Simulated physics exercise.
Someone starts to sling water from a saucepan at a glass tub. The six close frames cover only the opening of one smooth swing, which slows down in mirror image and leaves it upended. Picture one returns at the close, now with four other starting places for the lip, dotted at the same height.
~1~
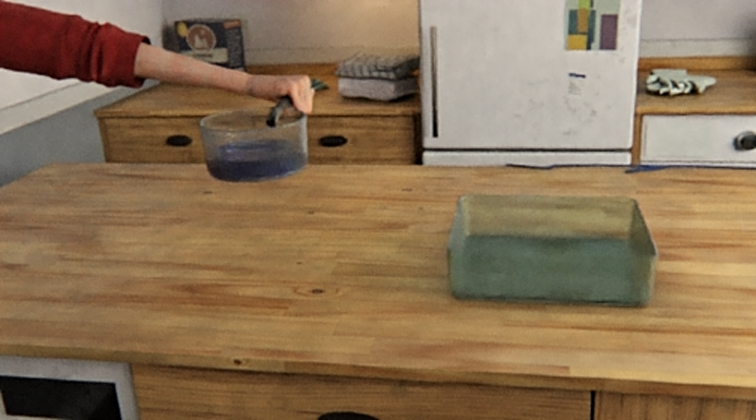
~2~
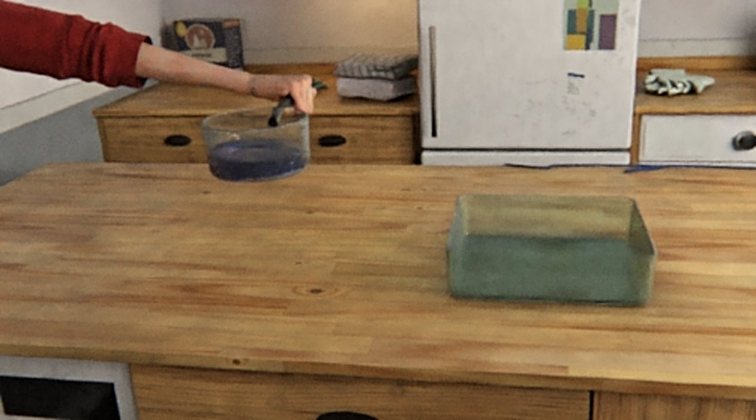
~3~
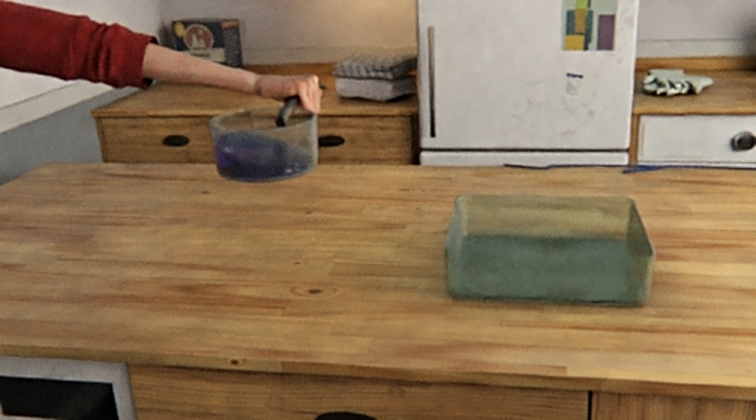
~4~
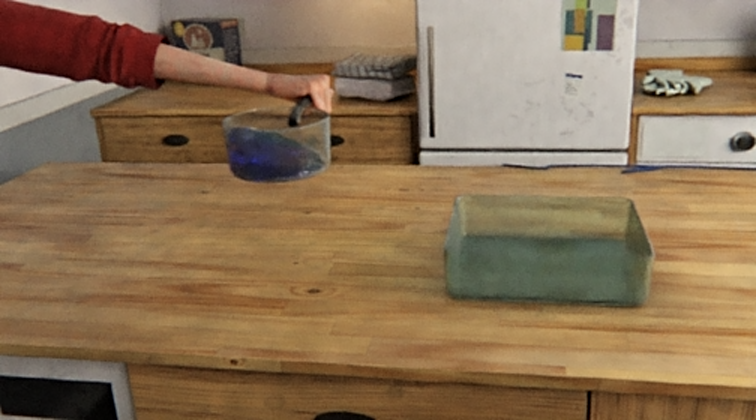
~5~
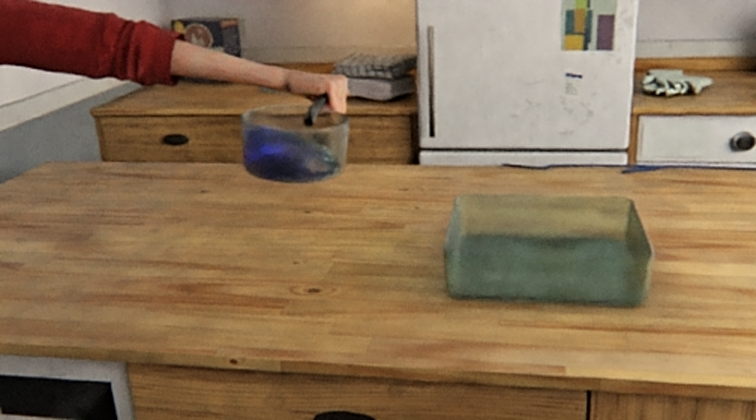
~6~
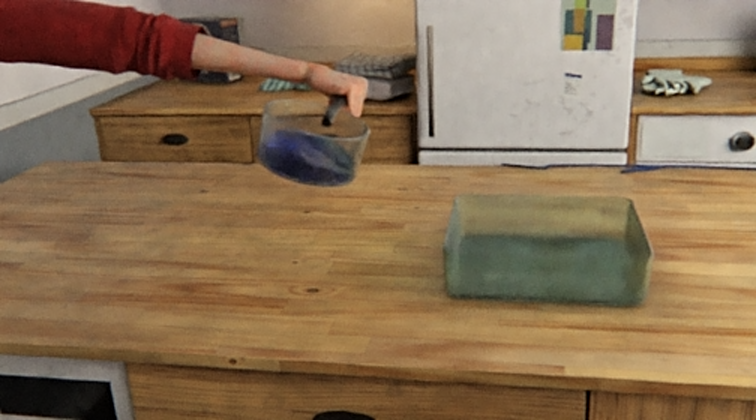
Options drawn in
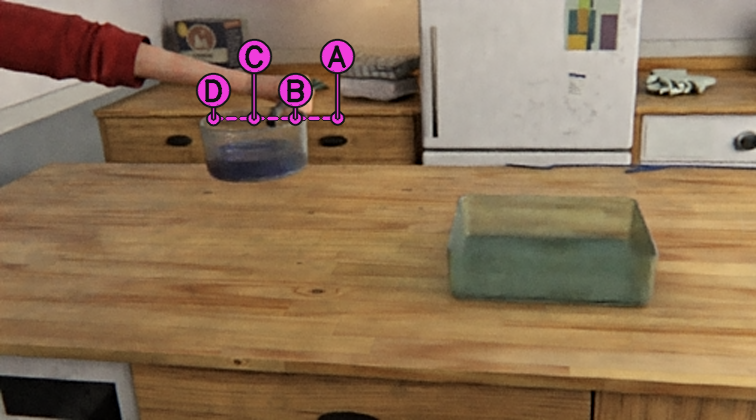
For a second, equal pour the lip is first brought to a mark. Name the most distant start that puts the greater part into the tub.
Use place A.
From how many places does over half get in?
One.
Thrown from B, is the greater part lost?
Yes, that goes wrong.
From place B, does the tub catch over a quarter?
Yes, it does.
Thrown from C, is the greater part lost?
Yes.
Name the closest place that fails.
That would be B.
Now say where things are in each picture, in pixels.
In the first picture, upright, lip at (302, 118); tub from (451, 295) to (651, 303); nothing has left yet.
In the second picture, upright, lip at (304, 118); nothing has left yet.
In the third picture, upright, lip at (312, 118); nothing has left yet.
In the fourth picture, upright, lip at (326, 118); nothing has left yet.
In the fifth picture, tipped about 5°, lip at (345, 122); nothing has left yet.
In the sixth picture, tipped about 17°, lip at (367, 133); nothing has left yet.
In magenta, A at (337, 118); B at (295, 118); C at (254, 118); D at (213, 118).
If A is chosen, about 65 % lands in the tub, 24 % falls short and 11 % goes beside or beyond.
If B is chosen, about 32 % lands in the tub, 62 % falls short and 7 % goes beside or beyond.
If C is chosen, about 6 % lands in the tub, 93 % falls short.
If D is chosen, about 0 % lands in the tub, 100 % falls short.
